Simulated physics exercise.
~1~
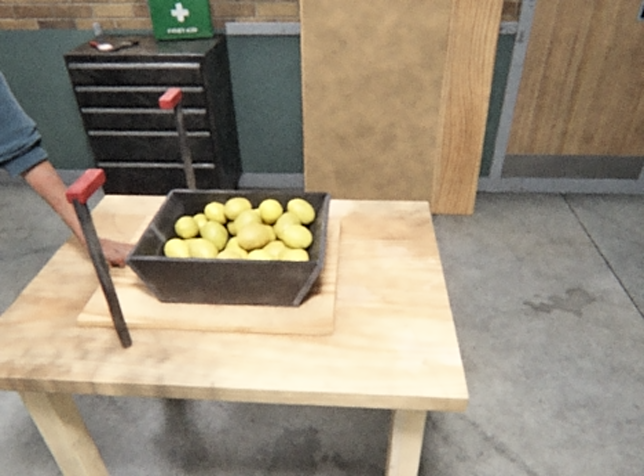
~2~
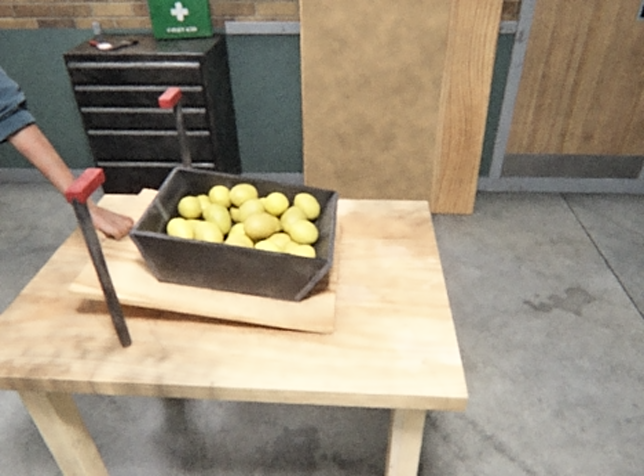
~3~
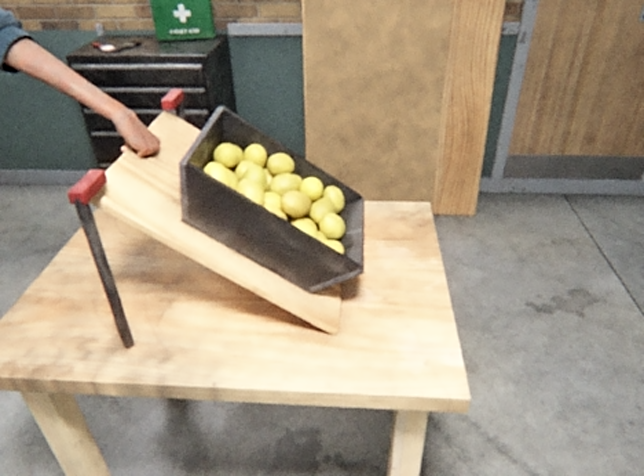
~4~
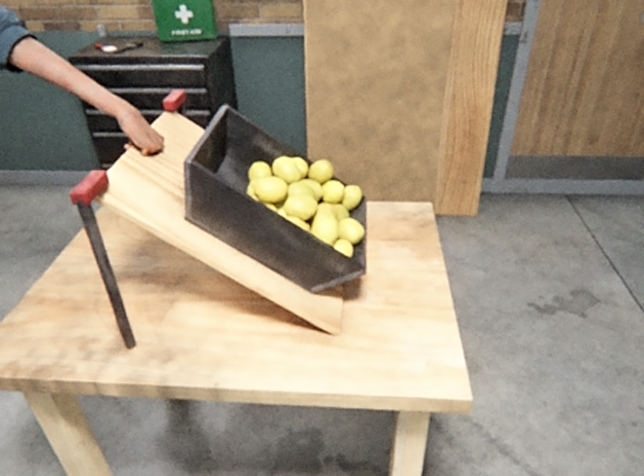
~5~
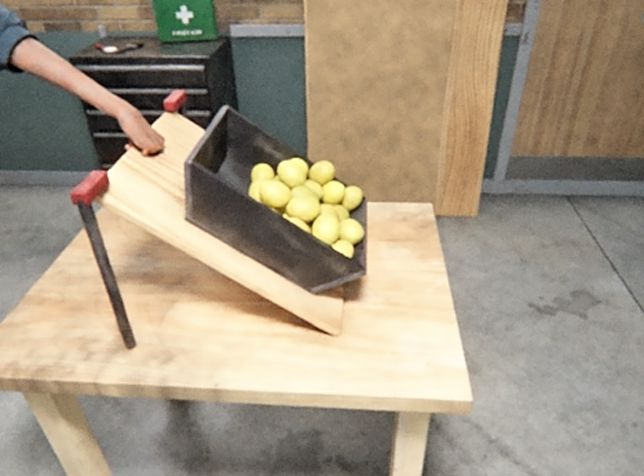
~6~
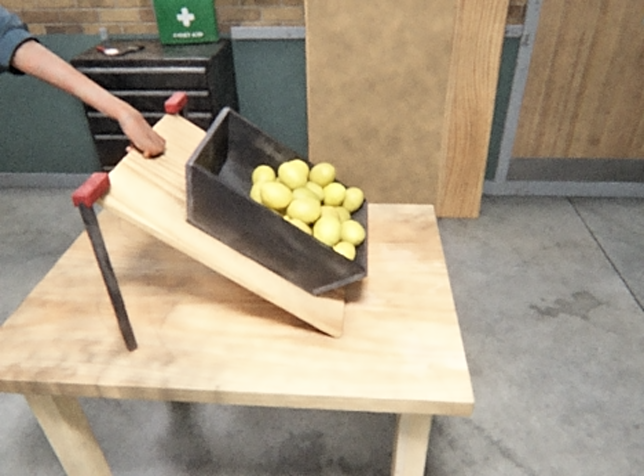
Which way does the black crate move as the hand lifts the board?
The black crate moves up, with its left end rising the most as it tilts.
